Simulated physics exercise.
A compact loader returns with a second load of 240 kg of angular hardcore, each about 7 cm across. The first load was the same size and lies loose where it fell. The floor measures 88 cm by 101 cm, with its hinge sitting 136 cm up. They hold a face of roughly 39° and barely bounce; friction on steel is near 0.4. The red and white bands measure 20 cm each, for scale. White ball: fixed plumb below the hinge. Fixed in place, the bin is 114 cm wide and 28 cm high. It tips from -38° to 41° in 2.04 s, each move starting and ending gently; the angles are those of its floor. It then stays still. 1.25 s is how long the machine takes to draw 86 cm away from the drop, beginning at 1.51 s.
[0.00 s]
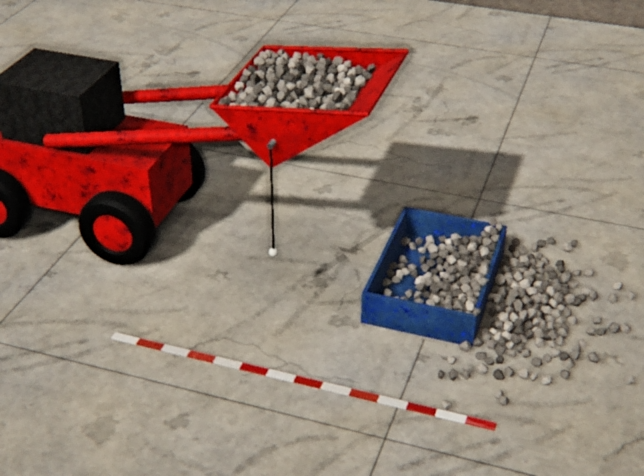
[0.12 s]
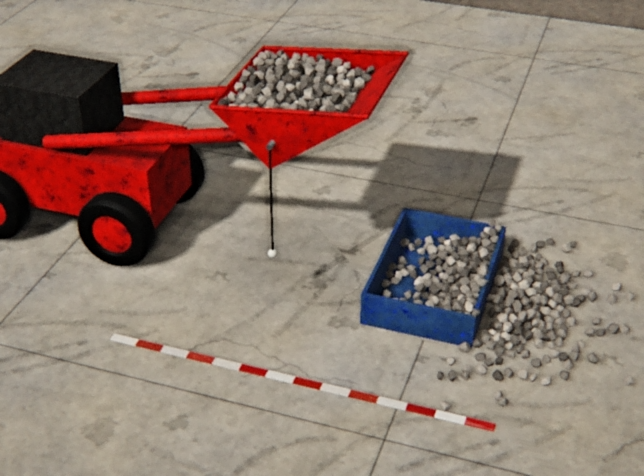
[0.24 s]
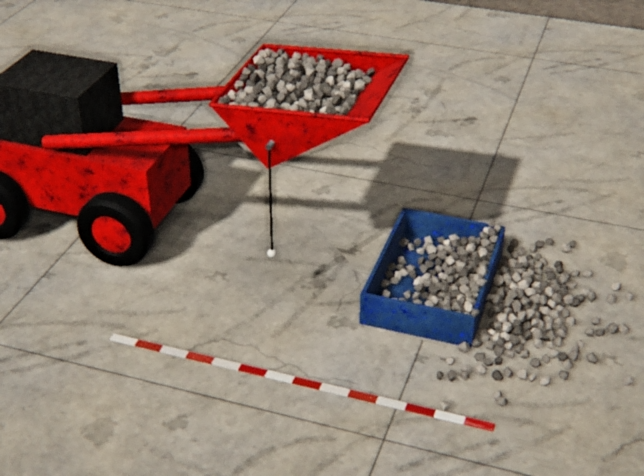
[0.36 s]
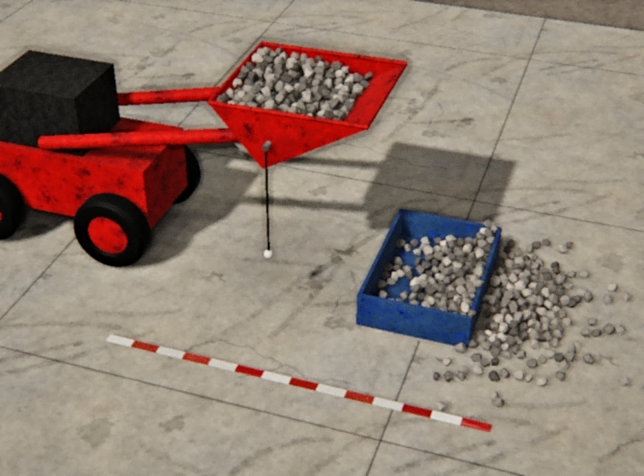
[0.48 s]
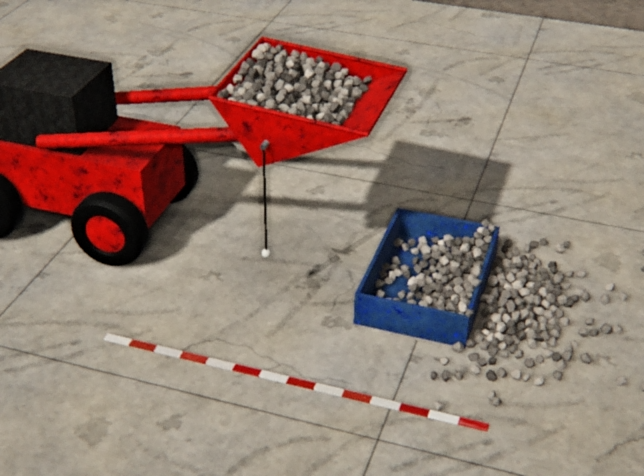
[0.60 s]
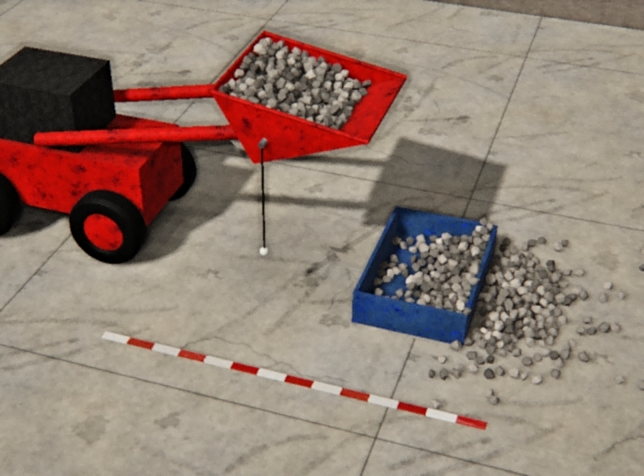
The video shows a red wheeled loader holding grey stones in its raised bucket, left of a blue bin with stones in and beside it. The bucket slowly tilts forward slightly, its front edge lowering as the stones shift a little.
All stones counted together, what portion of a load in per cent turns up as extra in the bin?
About 11 percent of a load.
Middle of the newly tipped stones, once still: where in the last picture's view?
Near (347, 262).
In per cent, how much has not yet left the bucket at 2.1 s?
Close to 5 in a hundred.
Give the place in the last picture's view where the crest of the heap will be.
In the last view, close to (471, 266).
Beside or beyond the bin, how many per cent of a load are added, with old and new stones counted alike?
My estimate is about 0 per cent of a load.
After 1.5 s the floor is at 29°; in per cent of one load, 100 in the bucket, 53 in the bin, 47 beside or beyond the bin; the foremost stones are at (637, 312).
After 2.1 s the floor is at 41°; in per cent of one load, 6 in the bucket, 84 short of the bin, 64 in the bin, 47 beside or beyond the bin; the foremost stones are at (637, 312).
After 3.2 s the floor is at 41°; in per cent of one load, 0 in the bucket, 87 short of the bin, 64 in the bin, 49 beside or beyond the bin; the foremost stones are at (637, 312).
After 5.7 s the floor is at 41°; in per cent of one load, 0 in the bucket, 87 short of the bin, 64 in the bin, 49 beside or beyond the bin; the foremost stones are at (637, 312). Net gain in the bin, 11.
